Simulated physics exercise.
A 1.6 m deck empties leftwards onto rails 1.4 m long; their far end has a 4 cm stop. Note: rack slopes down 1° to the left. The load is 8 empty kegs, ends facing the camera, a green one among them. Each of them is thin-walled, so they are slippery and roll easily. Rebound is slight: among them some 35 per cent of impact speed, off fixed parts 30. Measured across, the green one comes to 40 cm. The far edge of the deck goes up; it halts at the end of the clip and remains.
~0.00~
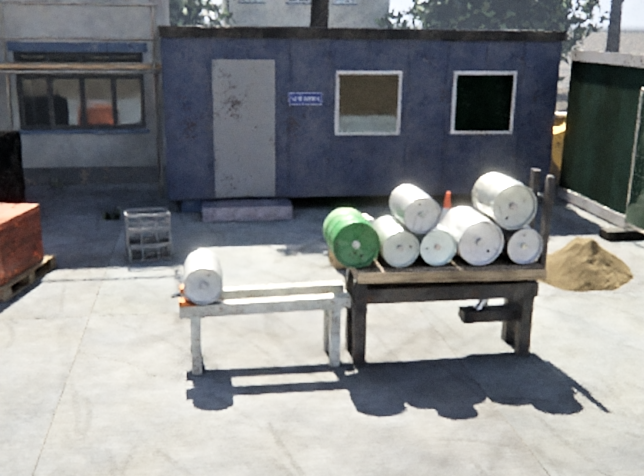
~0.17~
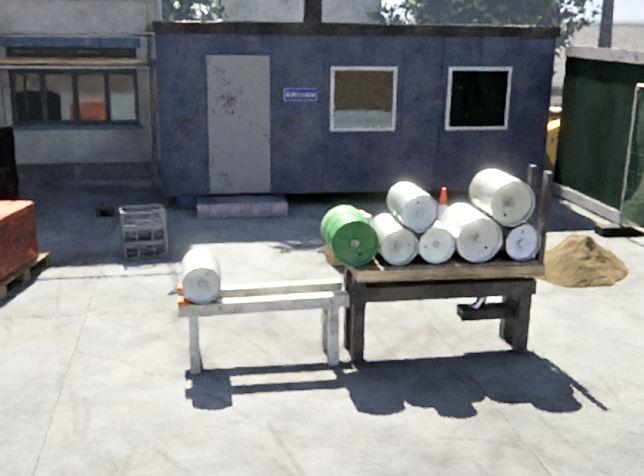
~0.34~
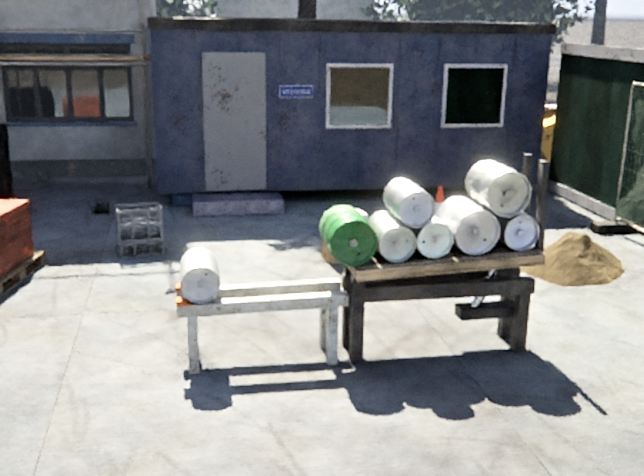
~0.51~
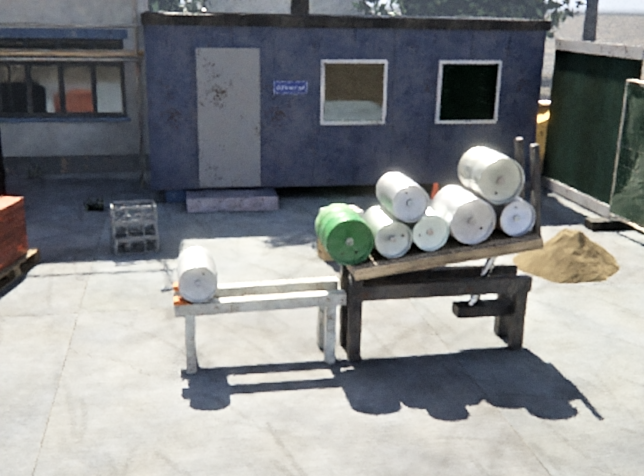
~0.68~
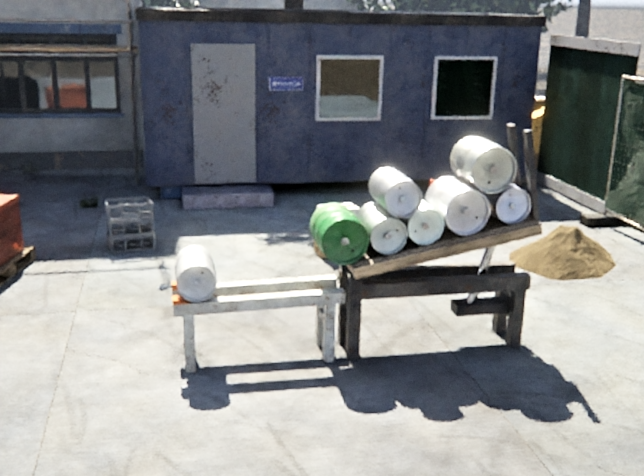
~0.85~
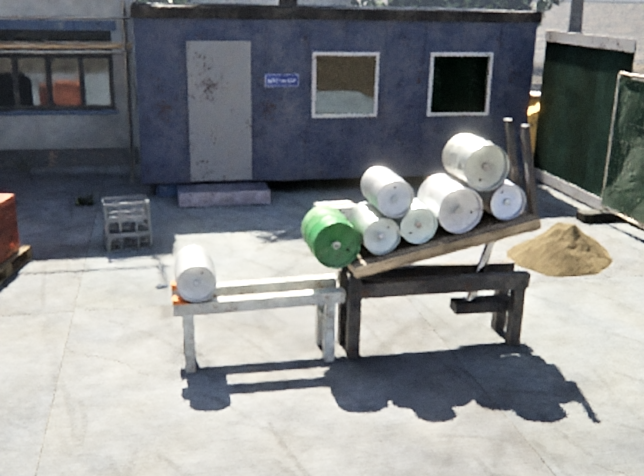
A wooden deck stacked with white kegs and a green one at its left end tilts gradually, its right edge rising, in a sunlit concrete yard seen from slightly above. Left of it stands a low pale rack holding a single white keg, with a blue cabin and sand pile behind. The green keg shifts slightly left over the deck's lower edge, as the view drifts a little.
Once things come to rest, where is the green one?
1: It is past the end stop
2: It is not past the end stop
Option 1: It is past the end stop.
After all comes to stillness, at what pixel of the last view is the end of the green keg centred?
Near pixel (112, 357).
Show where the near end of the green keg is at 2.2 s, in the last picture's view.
(217, 278), roughly.
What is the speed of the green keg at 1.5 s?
Close to 0.8 m/s then.
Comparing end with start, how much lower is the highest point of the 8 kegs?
Some 50 centimetres.
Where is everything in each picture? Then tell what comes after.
The first frame shows green (356, 245); deck tilted 1° back; stop top at (181, 303).
The second frame shows green (355, 244); deck tilted 1° back.
The third frame shows green (354, 243); deck tilted 3° to the rack.
The fourth frame shows green (350, 242); deck tilted 7° to the rack.
The fifth frame shows green (345, 242); deck tilted 11° to the rack.
The sixth frame shows green (337, 245); deck tilted 12° to the rack.
By 1.5 s, green is on the rack, 85 cm from the rack's far end, rolling left; 0 lost over the end.
By 2.2 s, green is on the rack, 35 cm from the rack's far end, rolling left; 0 lost over the end.
By 3.0 s, green is over the stop and falling; 2 lost over the end.
Finally (6.0 s), green is beyond the stop, on the ground; 4 lost over the end.
